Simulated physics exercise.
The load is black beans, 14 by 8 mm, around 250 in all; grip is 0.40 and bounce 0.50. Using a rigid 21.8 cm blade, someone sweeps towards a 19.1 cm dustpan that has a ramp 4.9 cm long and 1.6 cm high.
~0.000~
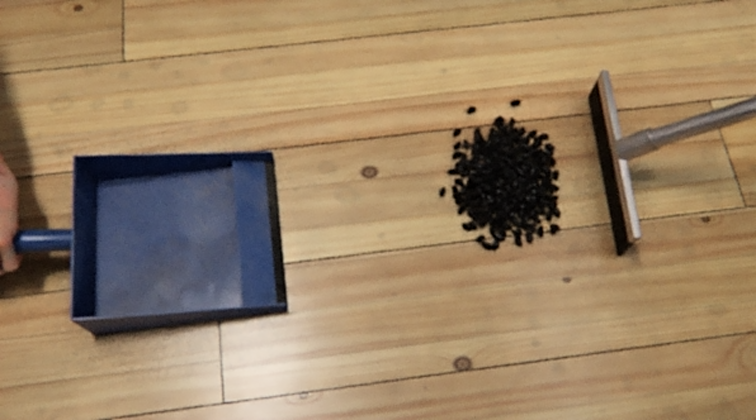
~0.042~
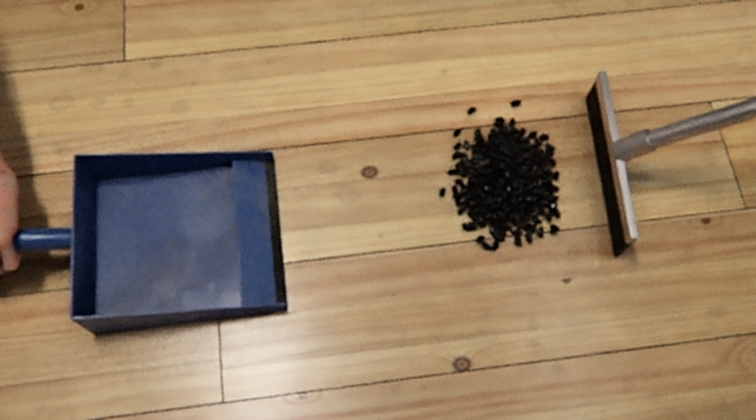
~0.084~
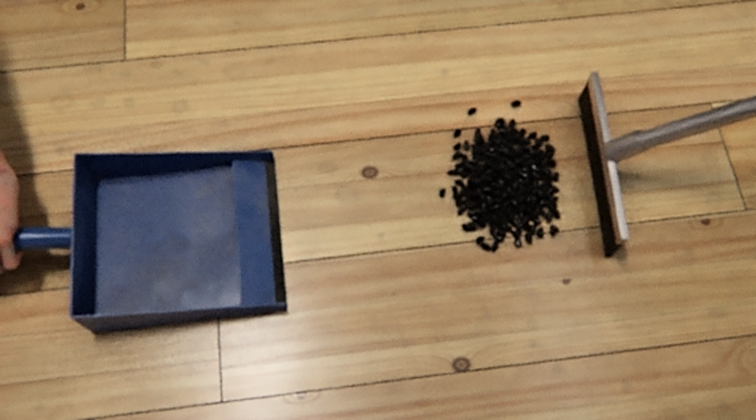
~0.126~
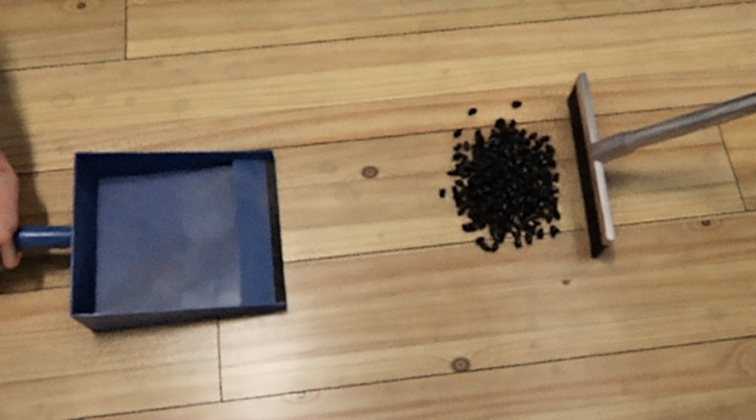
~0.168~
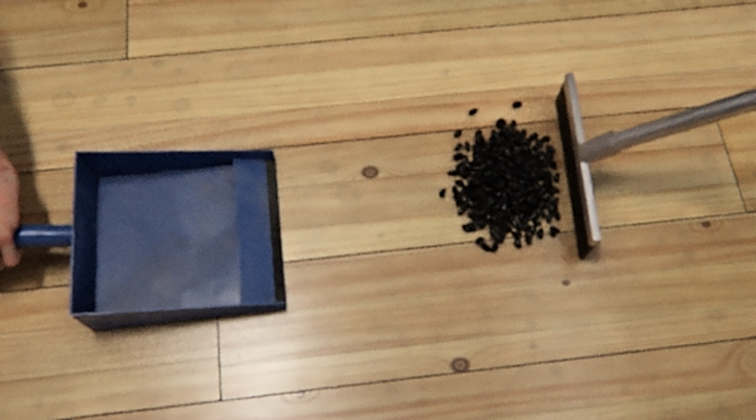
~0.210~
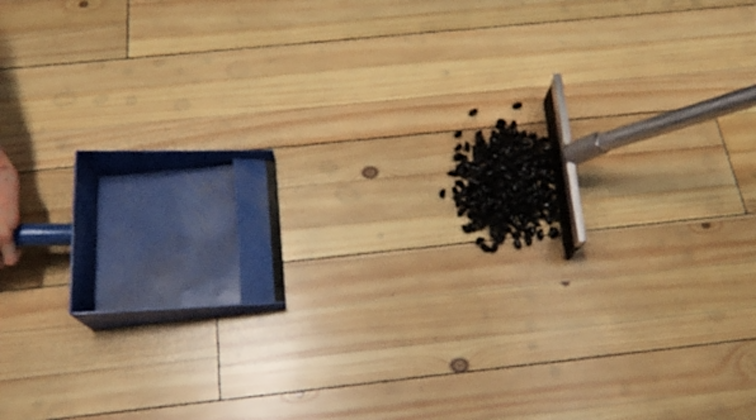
A hand held a blue dustpan still on the wooden floor while a flat, rigid blade on a gray handle slid left toward a pile of black beans and just nudged its right edge.
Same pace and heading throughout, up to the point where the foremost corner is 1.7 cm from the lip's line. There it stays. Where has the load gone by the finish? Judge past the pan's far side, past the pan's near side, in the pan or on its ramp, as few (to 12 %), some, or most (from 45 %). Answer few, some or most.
Far side: Some; near side: Few; pan: Some.
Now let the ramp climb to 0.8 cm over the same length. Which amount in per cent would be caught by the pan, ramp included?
Estimated share: Around 35 in a hundred.
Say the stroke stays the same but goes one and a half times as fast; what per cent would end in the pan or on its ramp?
I'd guess it lands at about 35 per cent.
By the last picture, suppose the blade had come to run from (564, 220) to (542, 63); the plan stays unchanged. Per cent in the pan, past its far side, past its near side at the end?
Final per cent - pan 0, far 55, near 0.
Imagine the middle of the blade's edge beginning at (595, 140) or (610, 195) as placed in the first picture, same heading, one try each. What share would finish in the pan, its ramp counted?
I'd put it near 20 per cent for the first and near 35 per cent for the second.
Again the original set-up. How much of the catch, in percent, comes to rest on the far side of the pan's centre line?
Around 80 percent.
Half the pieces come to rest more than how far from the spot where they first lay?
Some 30 cm.
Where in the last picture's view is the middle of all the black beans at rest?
Estimated resting centre: Around (274, 184).
Then, at 0.61 s, middle of the blade 19 cm from the lip; 0 % over the lip, far side 20 %, near side 0 %.
After 0.88 s, middle of the blade 9 cm from the lip; 0 % over the lip, far side 25 %, near side 0 %.
After 1.25 s, middle of the blade 3 cm from the lip; 35 % over the lip, far side 30 %, near side 0 %.
In the end, at 2.5 s, far side 30 %, near side 0 %, pan 35 %, in front of the lip or behind the blade 35 %.
